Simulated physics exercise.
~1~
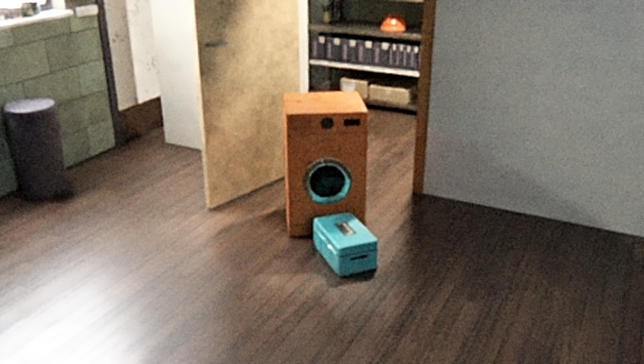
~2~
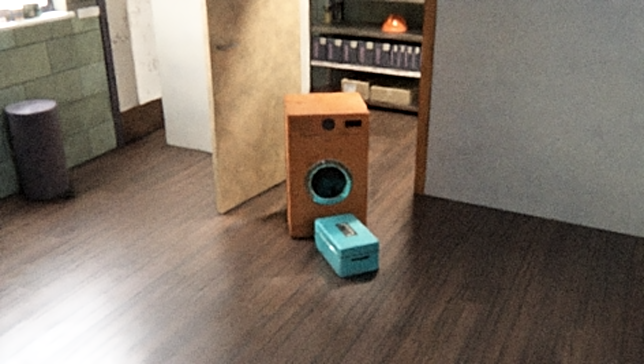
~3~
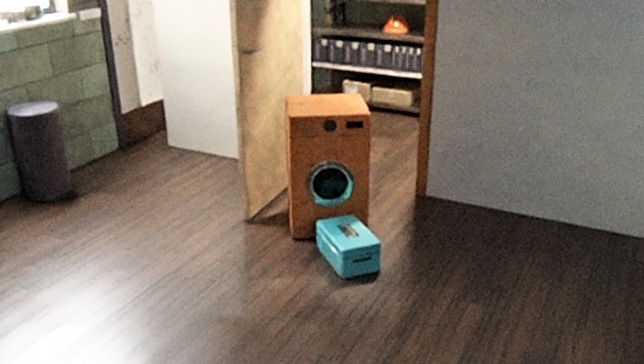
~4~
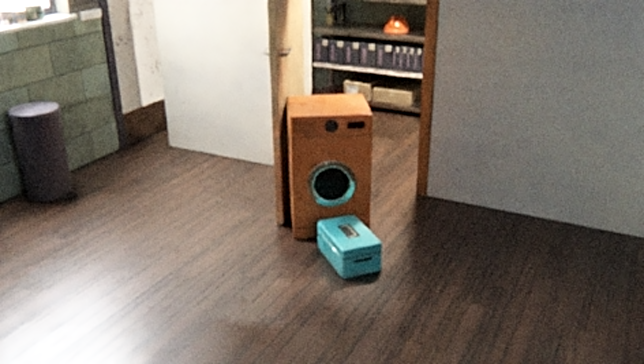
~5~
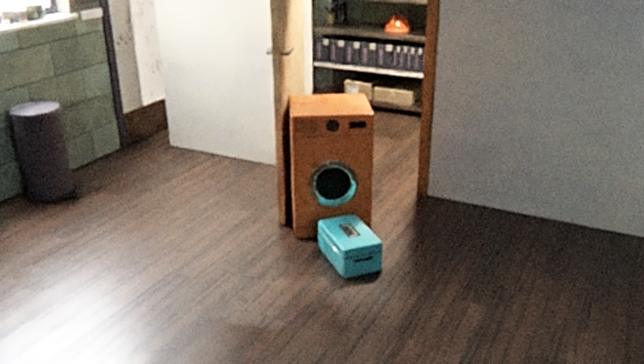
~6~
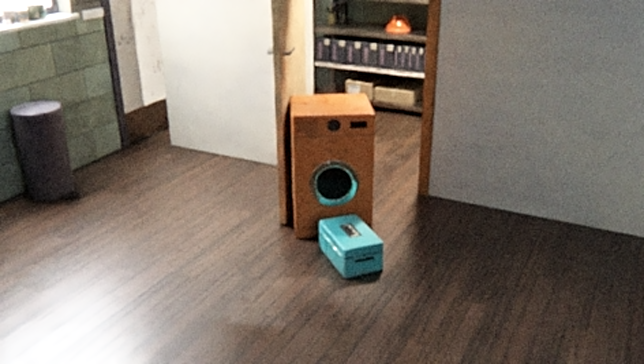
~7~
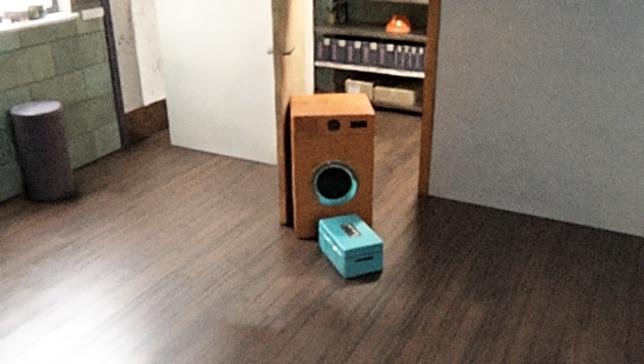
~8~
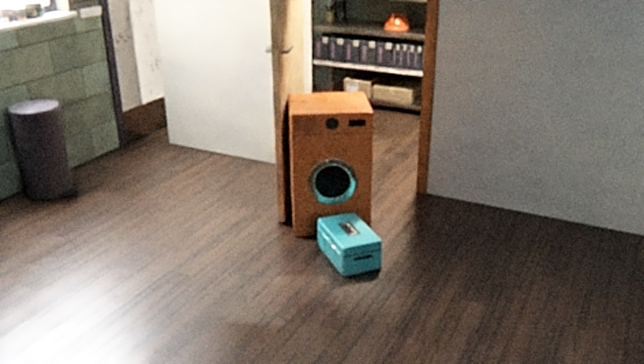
A pale tan door, standing wide open on the left of a doorway to a shelved space, swings to the right towards its frame. Its broad face narrows steadily as it turns, uncovering more of the white wall behind it. An orange appliance with a round window stands in its path, with a turquoise toolbox on the floor just in front. The door's edge reaches the appliance's left side and stops there. Neither the appliance nor the toolbox shifts. The door stays blocked and well open, with the shelves still in view.
